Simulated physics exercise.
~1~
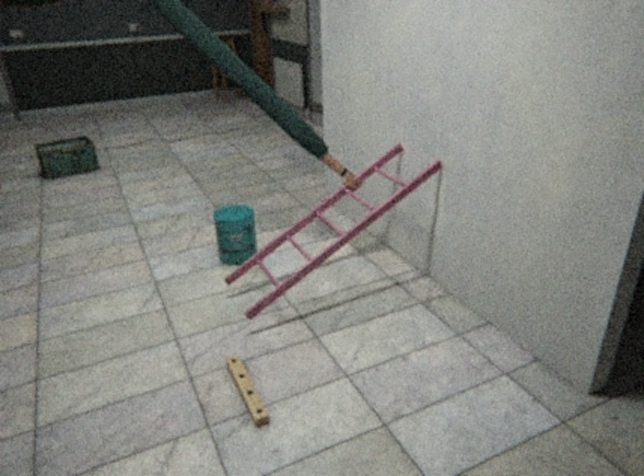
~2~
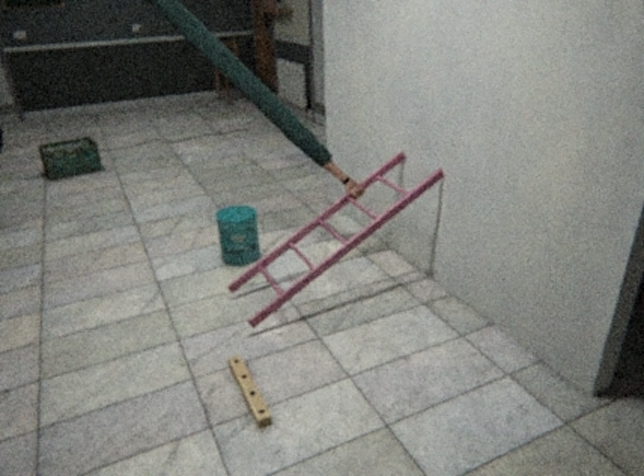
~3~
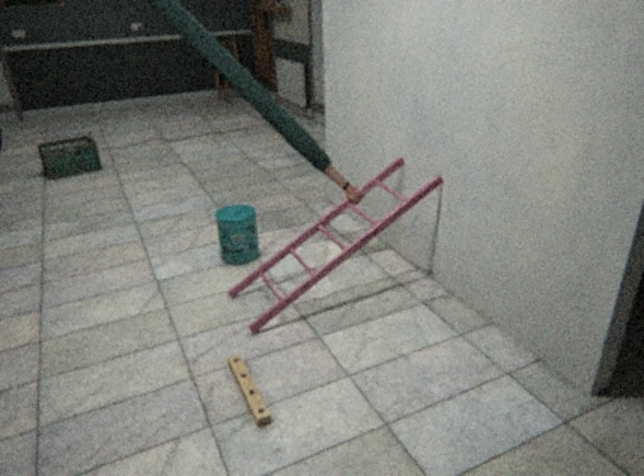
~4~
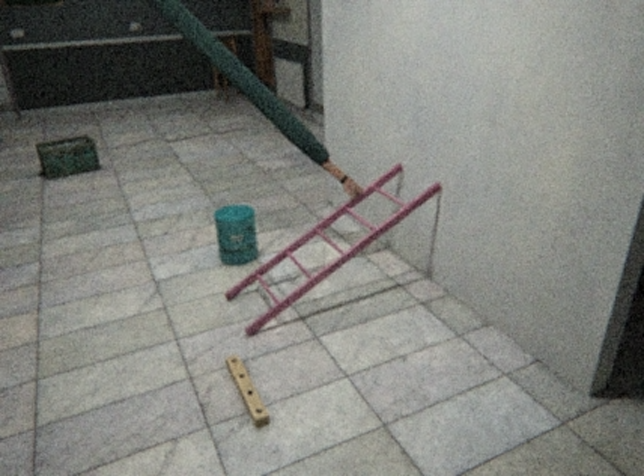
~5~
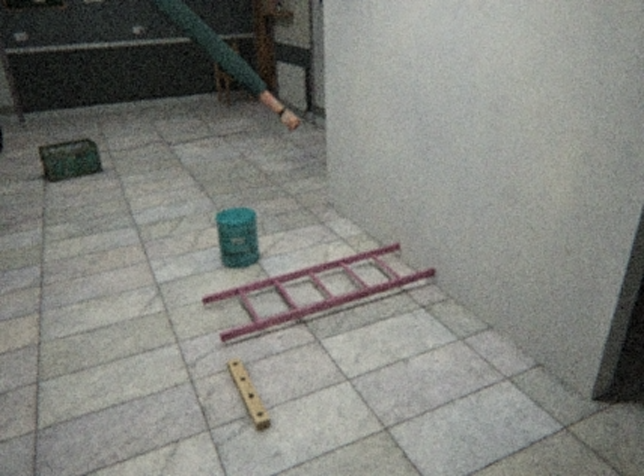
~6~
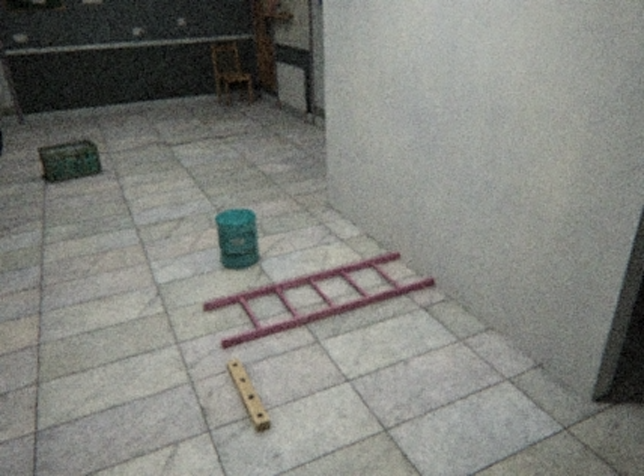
A pink ladder-like gate leans at a slant against a pale wall on a tiled floor, seen from above by a slightly swaying camera, while a hand in a long green sleeve holds it near its upper end. A turquoise pail stands behind it to the left, a strip of wood with dark holes lies in front, and a green crate sits farther back. The gate shifts down slightly under the hand. The hand lets go and draws back, and the gate slips down the wall. It ends lying flat on the tiles, with the pail and wooden strip still in place.
